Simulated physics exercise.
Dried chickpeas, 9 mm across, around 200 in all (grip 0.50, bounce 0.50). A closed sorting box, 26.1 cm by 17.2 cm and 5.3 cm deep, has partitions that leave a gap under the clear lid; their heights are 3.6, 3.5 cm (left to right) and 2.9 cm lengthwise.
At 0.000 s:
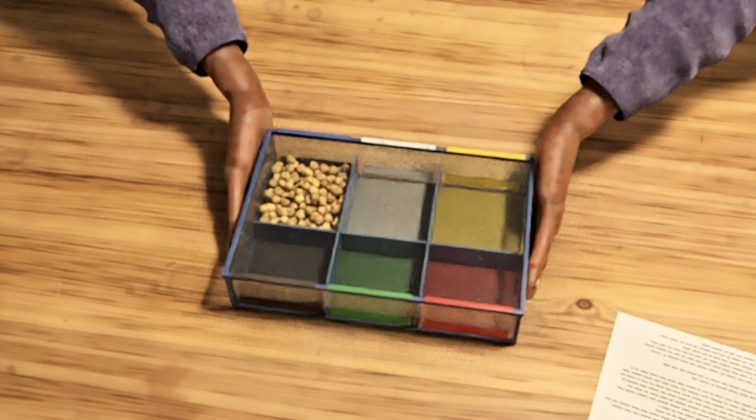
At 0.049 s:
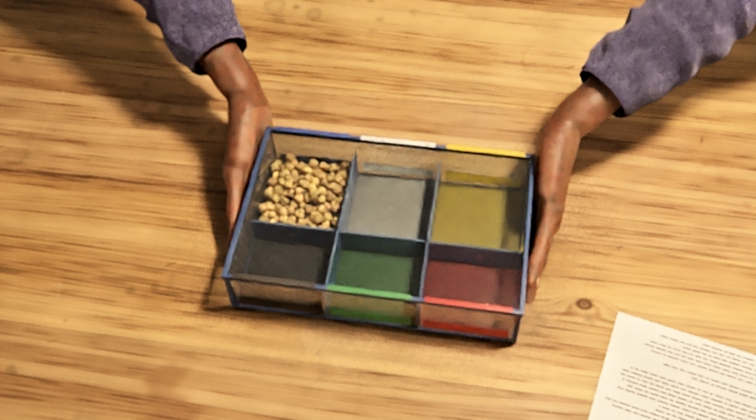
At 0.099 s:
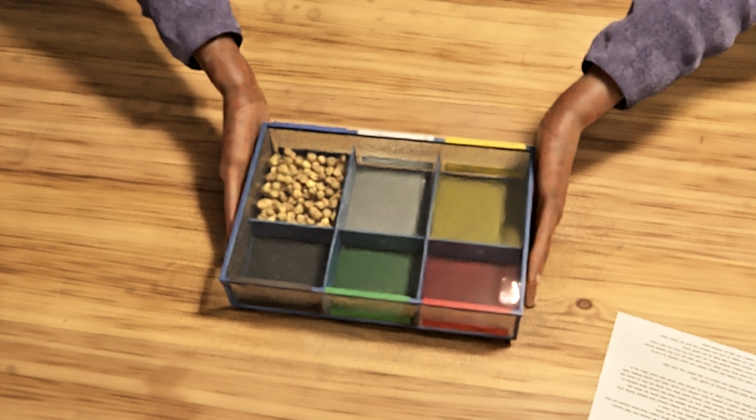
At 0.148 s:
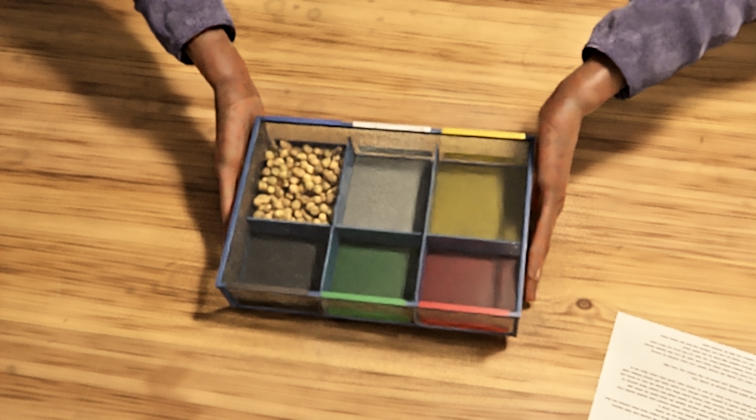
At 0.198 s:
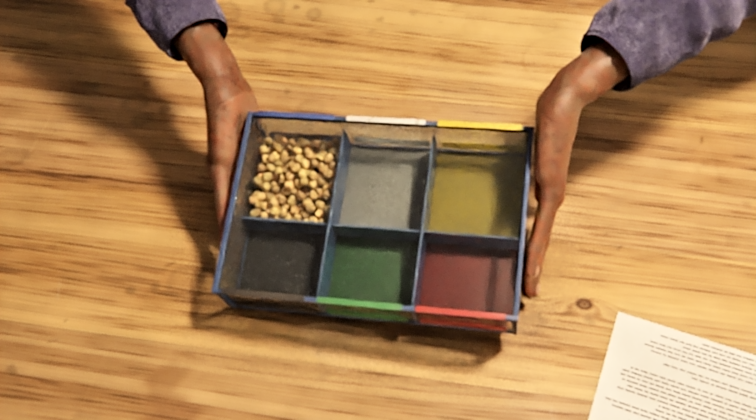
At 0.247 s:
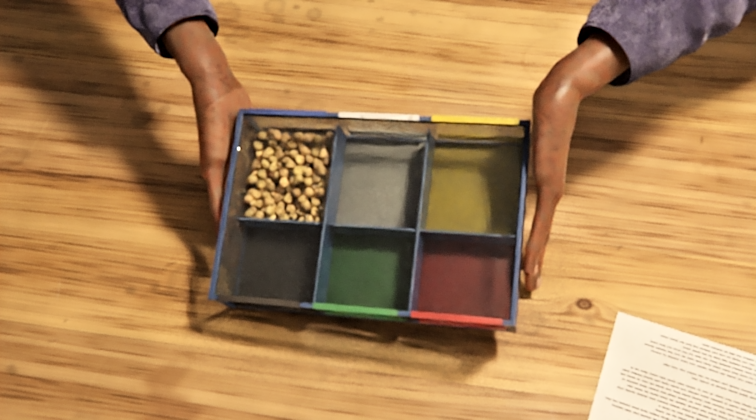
On a wooden table beside a printed sheet, two hands in purple sleeves hold a clear-lidded sorting box with six colour-edged compartments, dried chickpeas filling the back left one. The hands gradually lift and tilt the box, its left front corner lowest, while the chickpeas stay in their blue-edged compartment.
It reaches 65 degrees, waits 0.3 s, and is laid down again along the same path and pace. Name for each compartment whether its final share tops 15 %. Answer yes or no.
Red compartment: No; blue compartment: Yes; green compartment: No; yellow compartment: No; white compartment: No; black compartment: Yes.
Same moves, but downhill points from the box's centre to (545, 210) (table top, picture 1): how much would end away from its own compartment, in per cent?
Some 15 per cent.
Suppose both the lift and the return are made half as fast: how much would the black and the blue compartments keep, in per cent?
In that case black 20; blue 80.
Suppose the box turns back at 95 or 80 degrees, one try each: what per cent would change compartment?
Some 75 and 55 per cent.
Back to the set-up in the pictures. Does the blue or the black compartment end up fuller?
It is the blue one.
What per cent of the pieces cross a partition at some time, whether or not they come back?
About 25 per cent.
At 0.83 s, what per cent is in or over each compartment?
Red 0; blue 75; green 0; yellow 0; white 0; black 25.
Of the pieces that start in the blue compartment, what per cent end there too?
Roughly 70 per cent.
Then, at 0.83 s, tilt 65 degrees; blue 75 %, black 25 %.
Then, at 1.22 s, tilt 35 degrees; blue 75 %, black 25 %.
Then, at 1.70 s, tilt 0 degrees; blue 75 %, black 25 %.
In the end, at 2.0 s, red 0 %, blue 75 %, green 0 %, yellow 0 %, white 0 %, black 25 %.
